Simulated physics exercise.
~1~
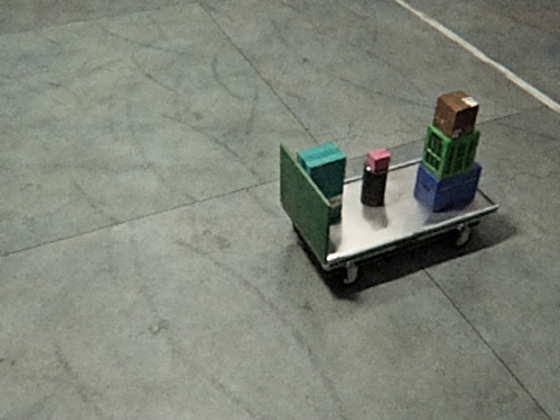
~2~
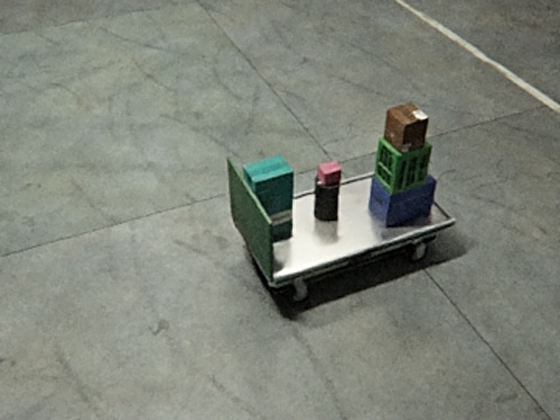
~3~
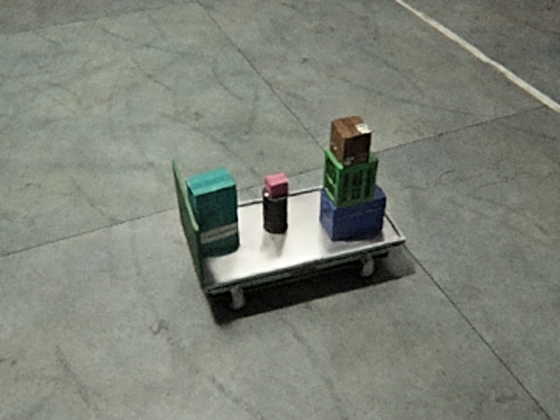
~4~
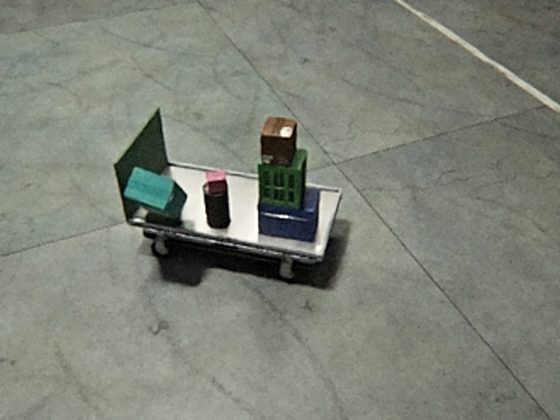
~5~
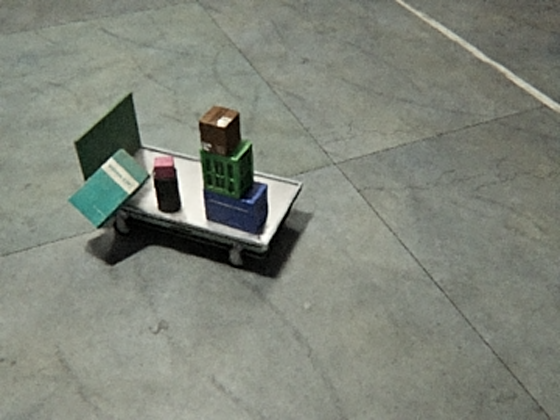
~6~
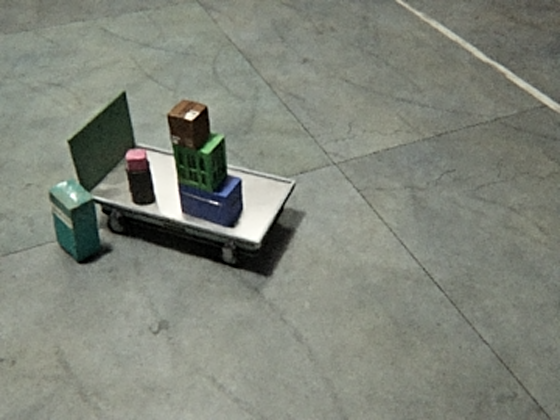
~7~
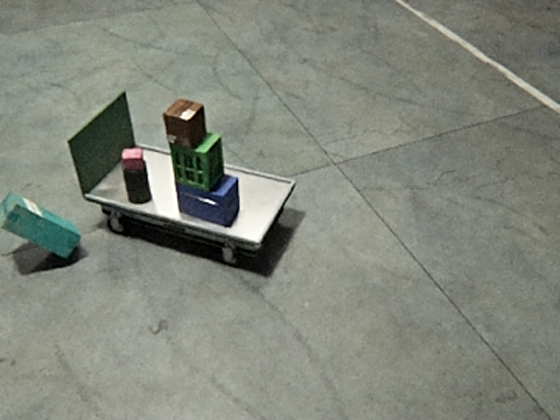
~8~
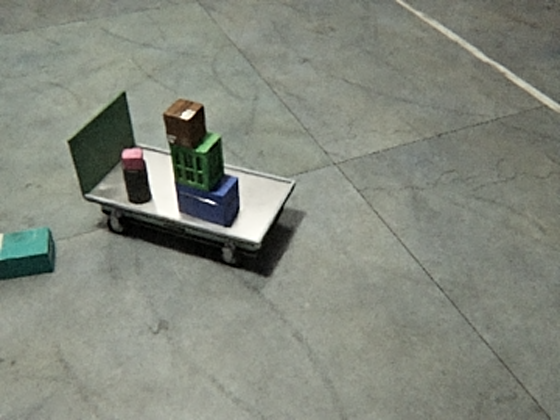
A small flat cart carrying stacked boxes, a black canister and a turquoise box rolled left and swung around, and the turquoise box tipped over the edge, tumbled to the floor and ended up lying at the left while everything else stayed aboard the stopped cart.
